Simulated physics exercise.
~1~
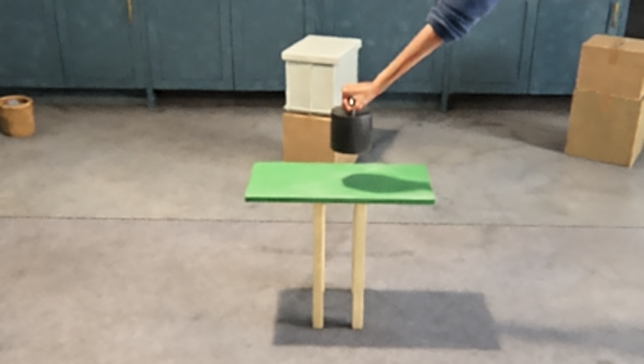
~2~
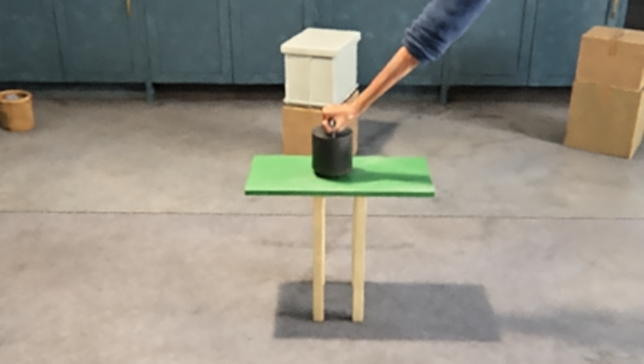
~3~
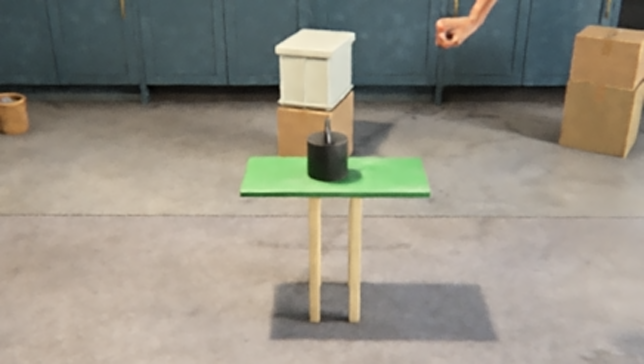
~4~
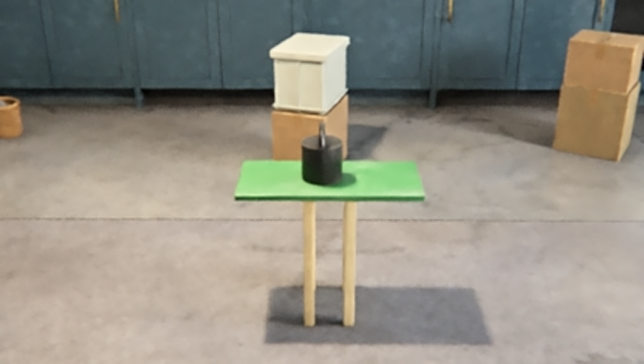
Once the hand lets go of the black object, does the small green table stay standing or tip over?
The small green table stays standing, with the black object resting on its top.
